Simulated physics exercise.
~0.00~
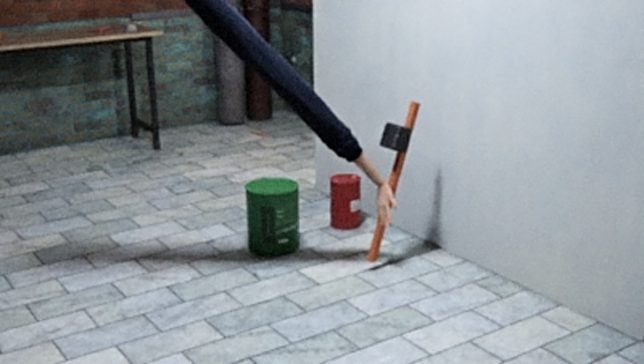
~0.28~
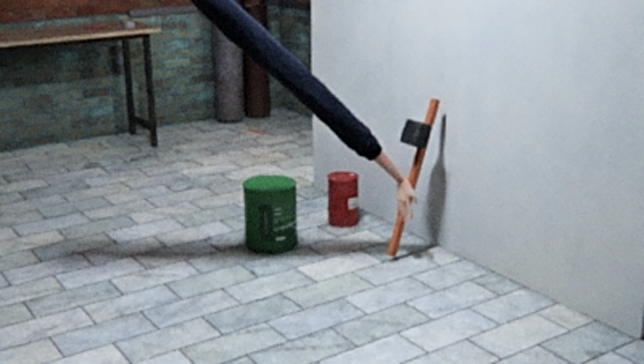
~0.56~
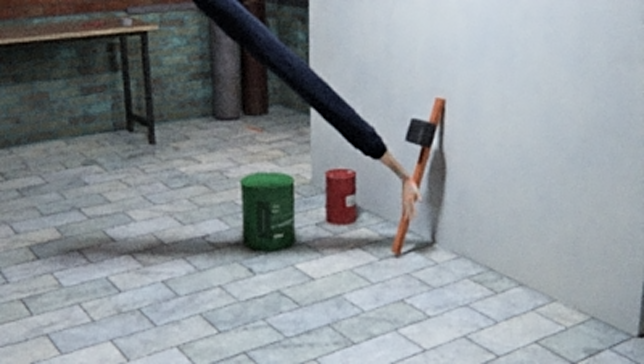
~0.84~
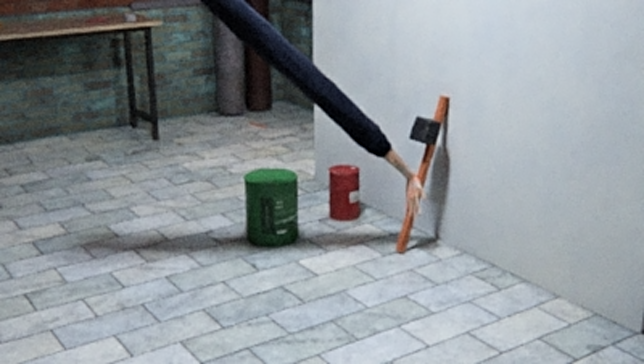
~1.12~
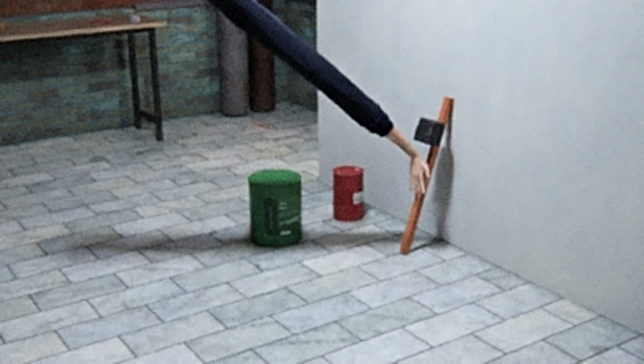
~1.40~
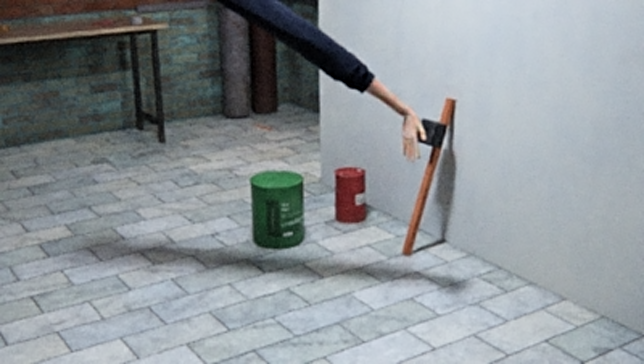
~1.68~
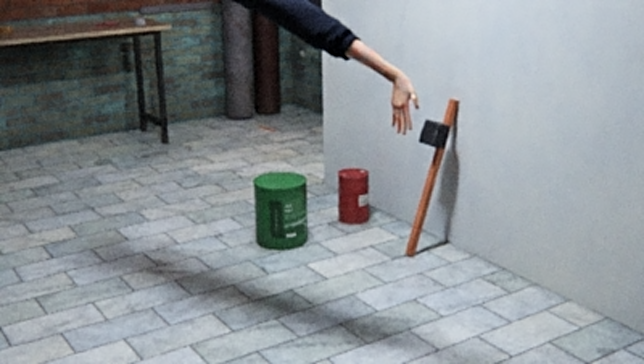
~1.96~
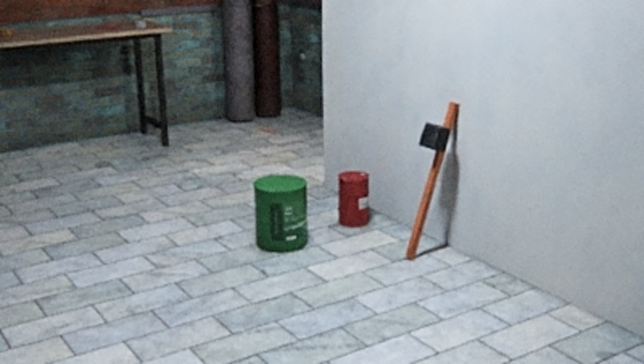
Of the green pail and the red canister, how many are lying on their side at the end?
None of them are. The green pail and the red canister both still stand upright on the tiles.
